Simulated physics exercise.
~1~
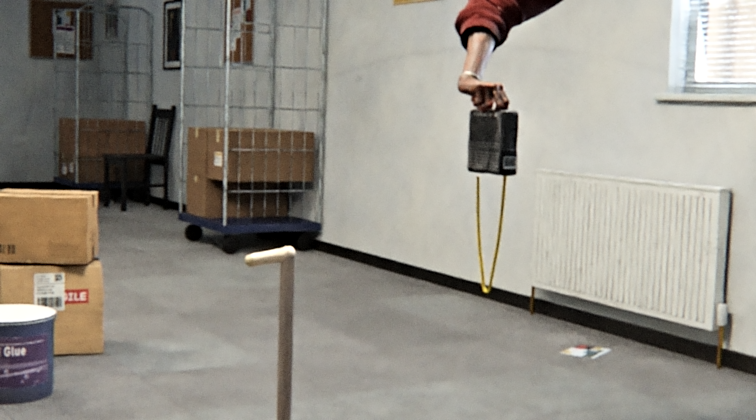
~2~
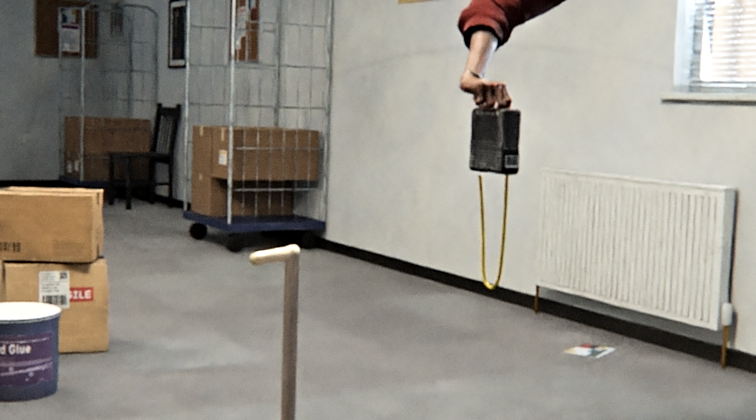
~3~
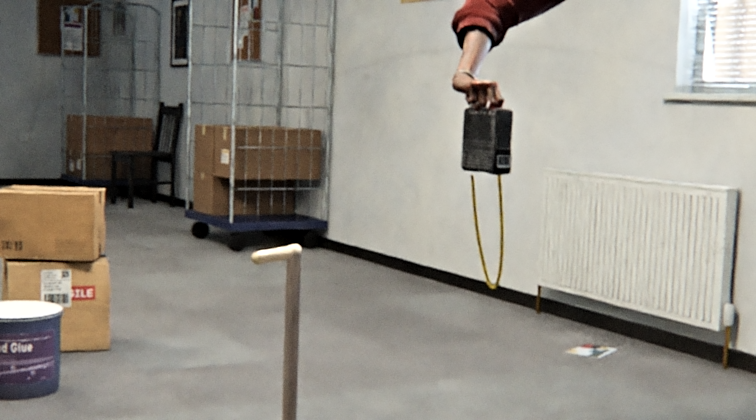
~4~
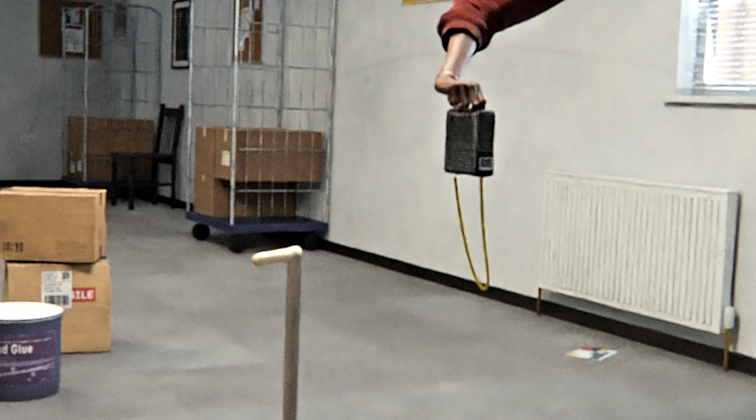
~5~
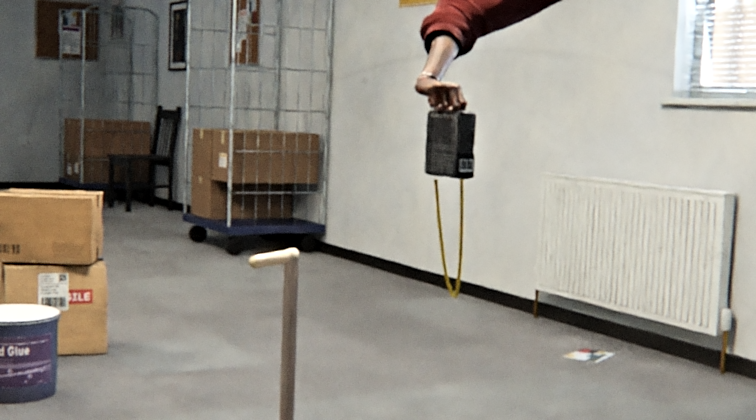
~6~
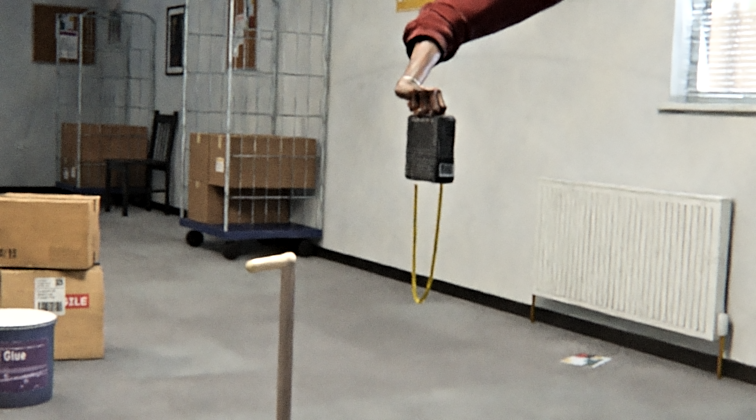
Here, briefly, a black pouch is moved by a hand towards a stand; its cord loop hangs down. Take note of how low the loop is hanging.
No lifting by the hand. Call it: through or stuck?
Through.
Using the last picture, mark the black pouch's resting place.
(136, 142).
Then, 1.22 s past the final frame, pouch over the post near (269, 144).
Then, 2.00 s past the final frame, pouch past the post near (150, 142).
When it is over, pouch past the post near (136, 141). The black pouch comes away clean.
